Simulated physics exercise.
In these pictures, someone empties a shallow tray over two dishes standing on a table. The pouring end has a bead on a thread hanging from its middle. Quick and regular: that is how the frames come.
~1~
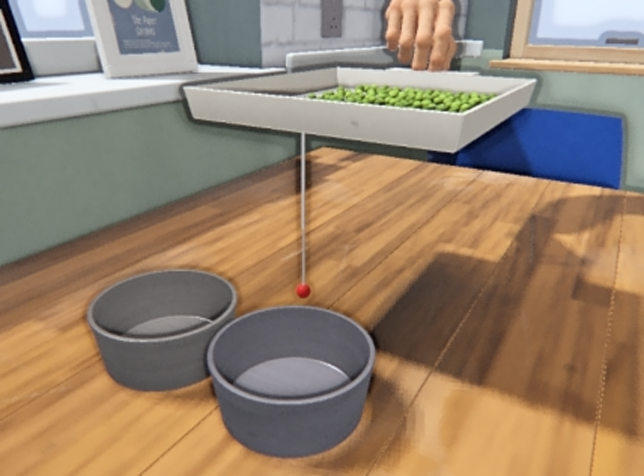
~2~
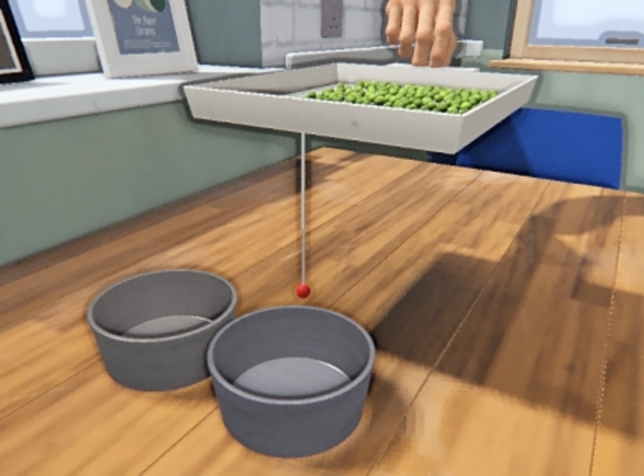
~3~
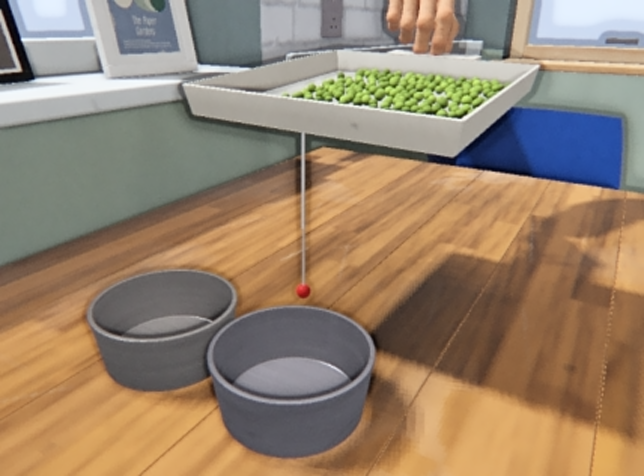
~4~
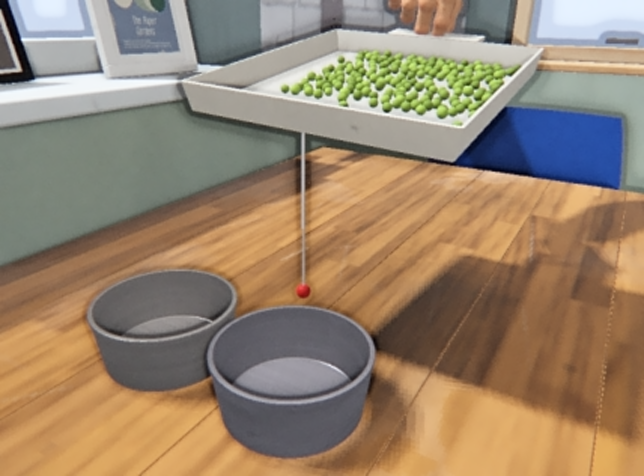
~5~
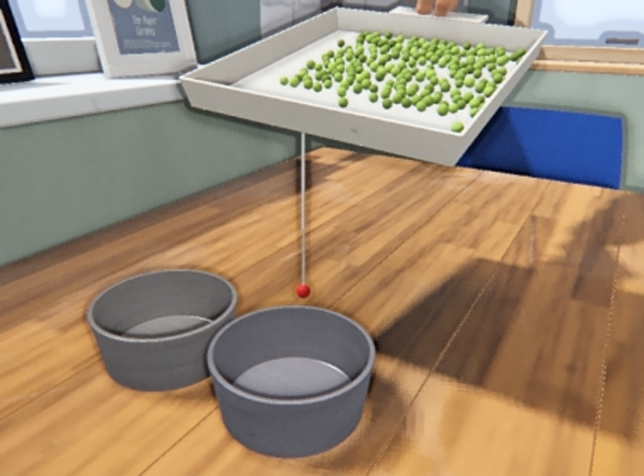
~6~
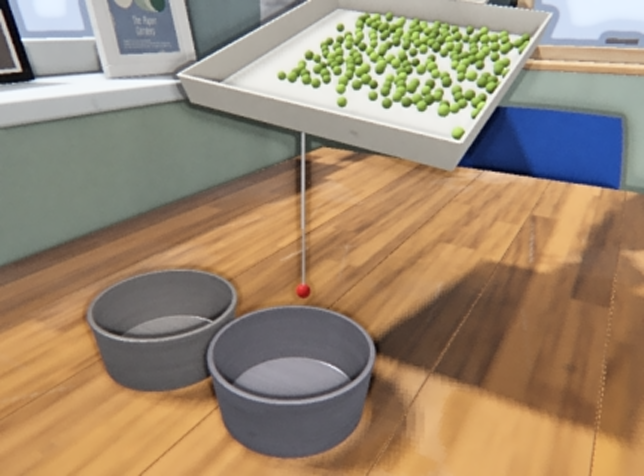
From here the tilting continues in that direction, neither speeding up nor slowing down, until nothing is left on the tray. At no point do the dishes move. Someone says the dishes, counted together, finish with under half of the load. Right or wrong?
Right.
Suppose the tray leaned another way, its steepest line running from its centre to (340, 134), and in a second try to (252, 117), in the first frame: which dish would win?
The right-side dish first and the left-side dish second.
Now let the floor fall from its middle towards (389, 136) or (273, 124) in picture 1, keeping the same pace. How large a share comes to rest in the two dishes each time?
First heading 10 %, second heading 90 %.
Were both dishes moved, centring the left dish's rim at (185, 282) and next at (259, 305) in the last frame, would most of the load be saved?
Taking the tries in order: A minor share, followed by a major share.
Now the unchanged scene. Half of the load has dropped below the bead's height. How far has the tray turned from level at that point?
The angle is around 110°.
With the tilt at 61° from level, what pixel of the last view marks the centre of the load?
Somewhere about (401, 137).
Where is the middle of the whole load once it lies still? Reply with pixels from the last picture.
I'd say the middle ends up at about (406, 448).
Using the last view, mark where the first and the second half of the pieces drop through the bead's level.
The opening part goes through (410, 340); what follows goes through (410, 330).
Just after the last frame, tray tipped steeply; the larger part on the tray; just a few in the right dish; just a few outside both; about a tenth in the air.
A moment on, tray tipped right over; roughly two thirds on the tray; about a tenth in the right dish; roughly a quarter outside both; about a tenth in the air.
Further on, tray tipped past a quarter turn; roughly a quarter in the right dish; the larger part outside both.
When it is over, tray tipped past a quarter turn; roughly a quarter in the right dish; not one in the left dish; the larger part outside both.
